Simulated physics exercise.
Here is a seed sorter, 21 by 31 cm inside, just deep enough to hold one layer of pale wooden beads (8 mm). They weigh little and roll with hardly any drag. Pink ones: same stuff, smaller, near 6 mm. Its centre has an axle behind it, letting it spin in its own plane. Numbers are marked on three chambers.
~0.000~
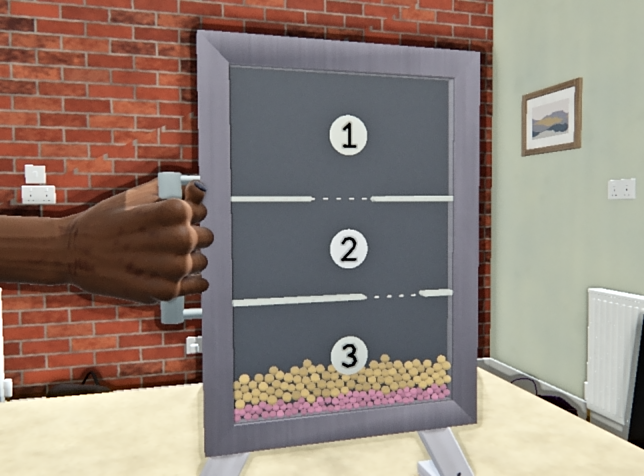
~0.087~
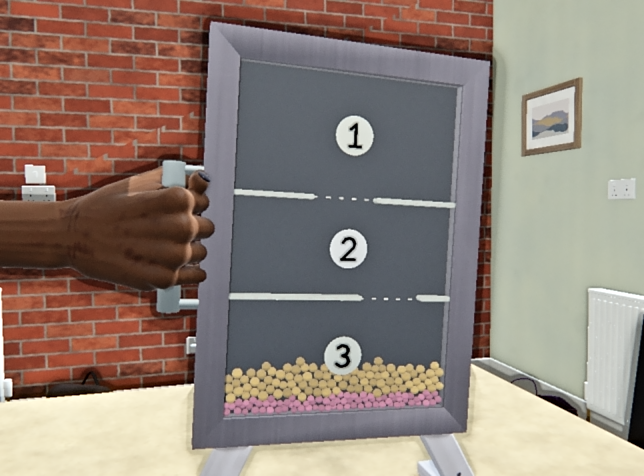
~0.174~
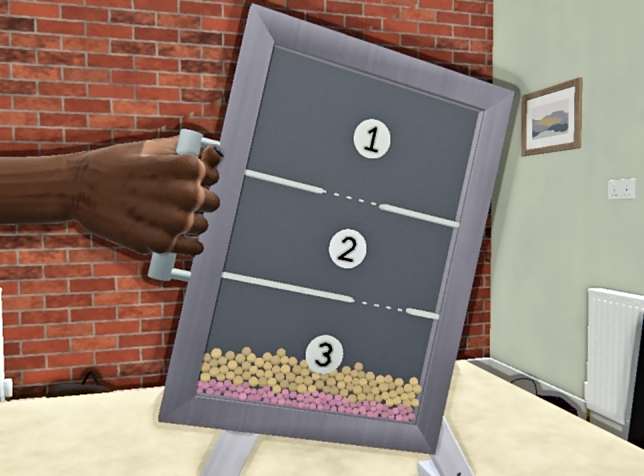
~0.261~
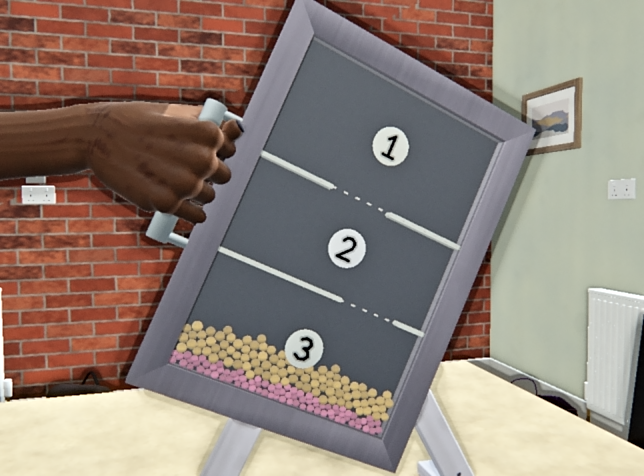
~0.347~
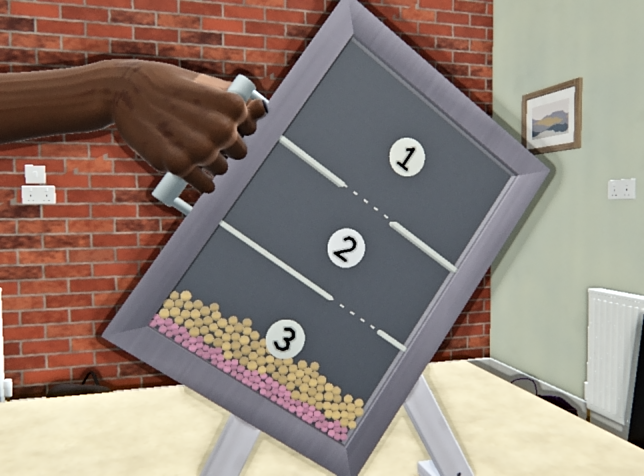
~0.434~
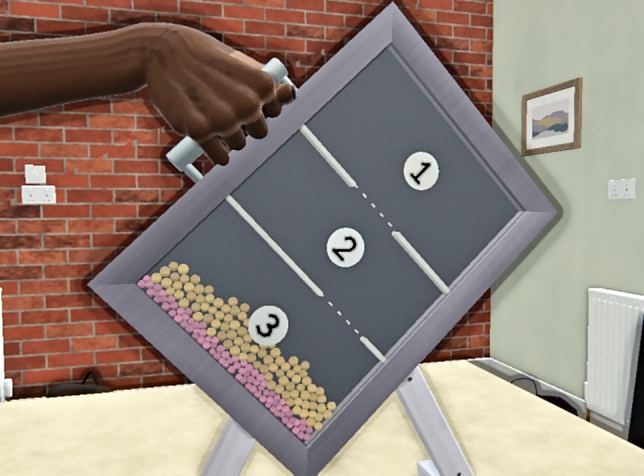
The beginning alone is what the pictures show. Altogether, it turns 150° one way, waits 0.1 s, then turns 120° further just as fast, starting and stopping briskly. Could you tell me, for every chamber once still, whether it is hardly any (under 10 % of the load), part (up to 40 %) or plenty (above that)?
Chamber 1 is plenty, chamber 2 is part, chamber 3 is hardly any.
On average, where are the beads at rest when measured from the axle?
Left: About 8 cm; below: About 8 cm.
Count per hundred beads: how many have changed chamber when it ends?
Close to 100 % end up somewhere else.
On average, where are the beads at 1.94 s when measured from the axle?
I'd put it near 3 centimetres to the left and 5 centimetres below.
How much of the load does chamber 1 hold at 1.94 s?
About 50 % of the load.
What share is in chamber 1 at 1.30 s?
About 0 percent.
After 1.30 s, it stands 150° clockwise; the beads' middle is 8 cm left of and level with the centre; no. 2, 50 %, no. 3, 50 %.
After 1.94 s, it has come round 210° clockwise; the beads' middle is 3 cm left of and 5 cm below the centre; no. 1, 50 %, no. 2, 45 %, no. 3, 10 %.
After 2.47 s, it has come round 270° clockwise; the beads' middle is 8 cm left of and 7 cm below the centre; no. 1, 65 %, no. 2, 30 %.
Settled by 3.5 s, it has come round 270° clockwise; no. 1, 65 %, no. 2, 30 %, no. 3, 0 %.
